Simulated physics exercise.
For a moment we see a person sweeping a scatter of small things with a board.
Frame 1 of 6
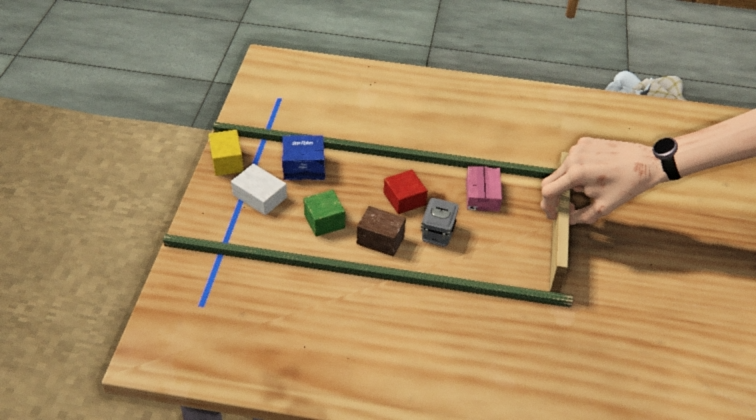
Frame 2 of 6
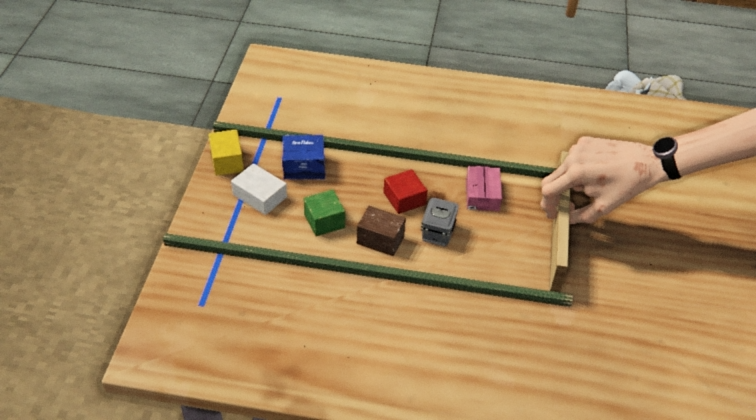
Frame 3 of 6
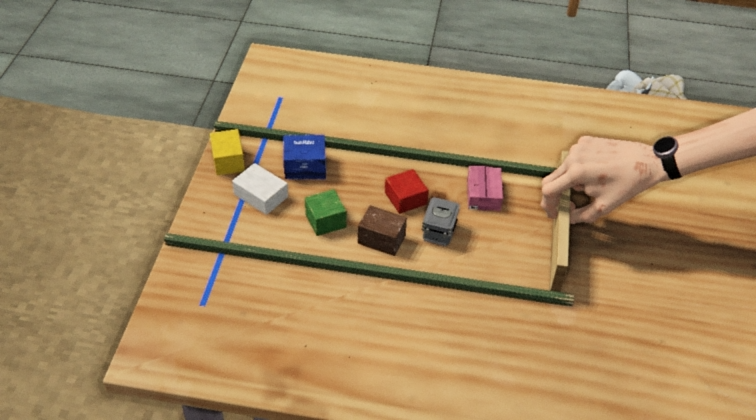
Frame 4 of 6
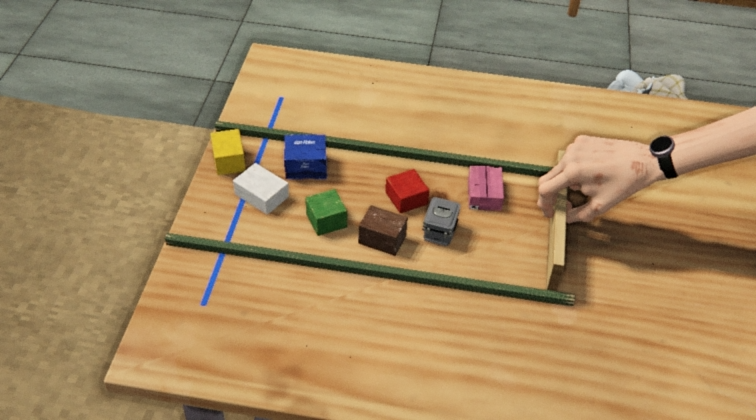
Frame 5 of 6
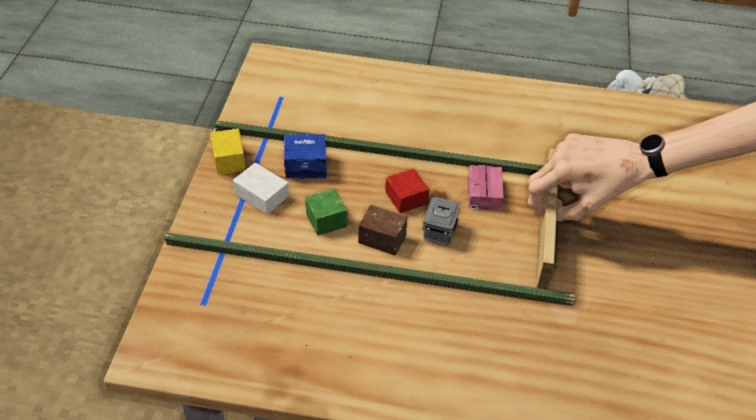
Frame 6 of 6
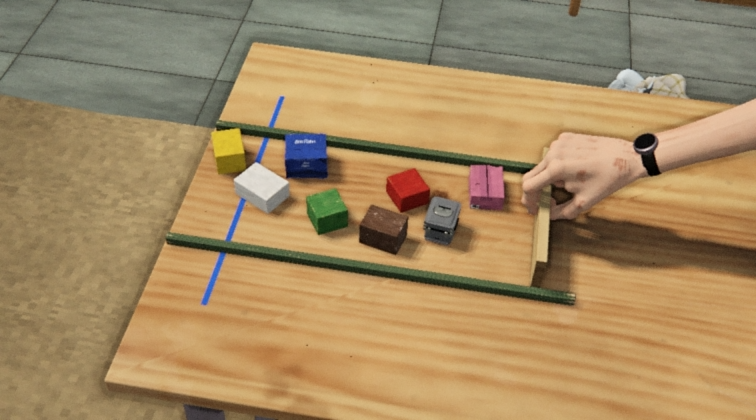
On a wooden table, a hand holds a small board upright between two green rods, to the right of eight scattered colourful blocks; it stays nearly still, then slides the board slightly left while the blocks remain in place.
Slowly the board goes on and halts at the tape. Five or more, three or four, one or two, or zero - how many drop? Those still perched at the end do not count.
One or two drop.
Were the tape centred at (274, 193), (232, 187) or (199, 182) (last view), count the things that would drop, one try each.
Down on the floor: 1, 4 and 8.
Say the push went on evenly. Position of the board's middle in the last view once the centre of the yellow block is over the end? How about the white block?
(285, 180) and (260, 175), more or less.
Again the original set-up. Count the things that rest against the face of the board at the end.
Count: 3.
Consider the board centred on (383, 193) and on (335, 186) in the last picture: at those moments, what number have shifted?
Tally: 5; 7.
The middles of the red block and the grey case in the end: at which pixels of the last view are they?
I'd put one at around (215, 166) and the other at around (229, 188).
Soon after, none off yet; yellow block at rest near (229, 151); white block at rest near (262, 188); blue box at rest near (306, 156).
After that, none off yet; yellow block at rest near (229, 151); white block moving near (257, 184); blue box displaced a little near (288, 146).
In the end, the number that fall off is one or two; gone, white block and yellow block.
